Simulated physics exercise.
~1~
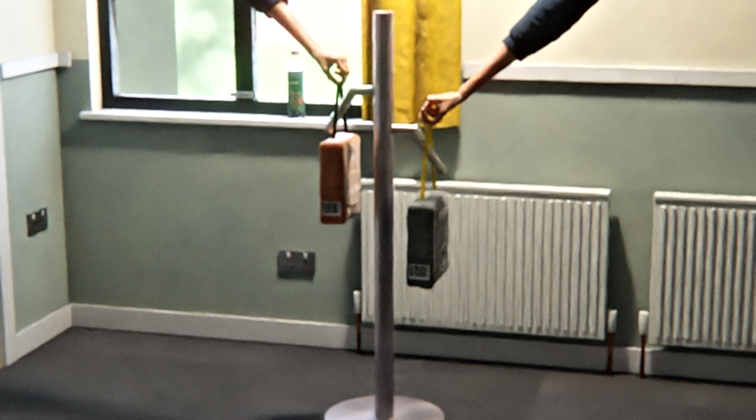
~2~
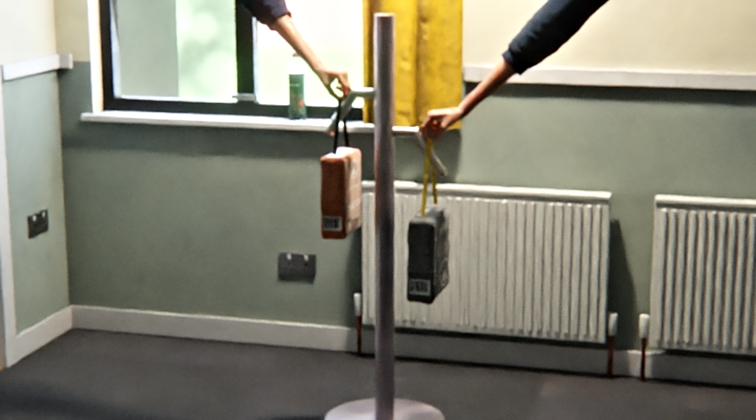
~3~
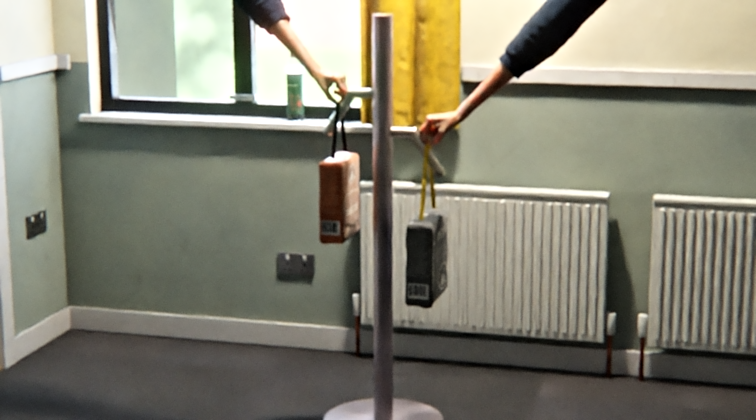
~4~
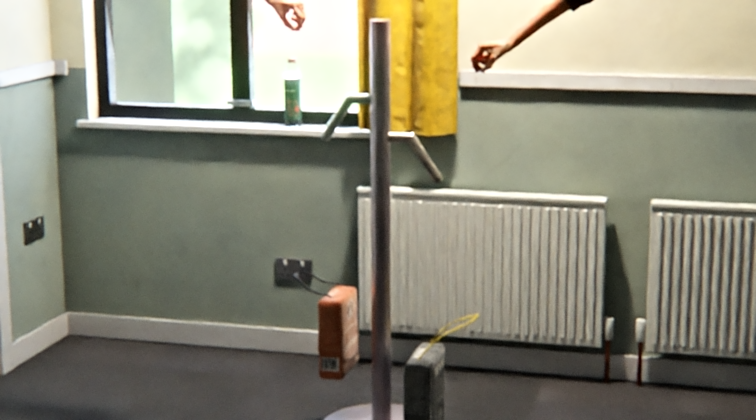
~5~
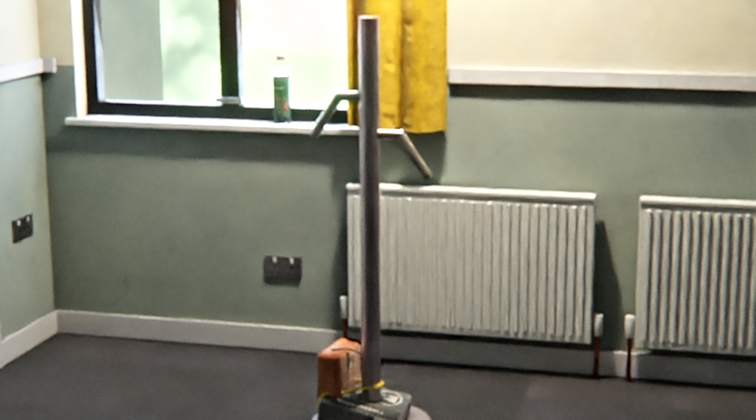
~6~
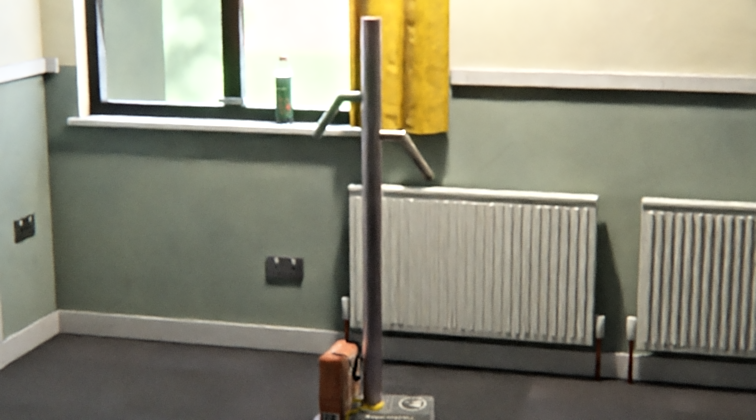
A grey metal post on a round base stands in a room with pale green and cream walls, seen from the front by a slightly swaying camera, with a peg slanting down on each side. Behind it are a window with a green bottle on the sill, a yellow curtain and white radiators. Two hands reach in from above, holding an orange bag by its loop on the left and a grey one on the right, and lower them slightly at the pegs. The hands let go and draw back, and both bags drop. The orange bag ends upright on the floor by the base, while the grey one lies on its side.
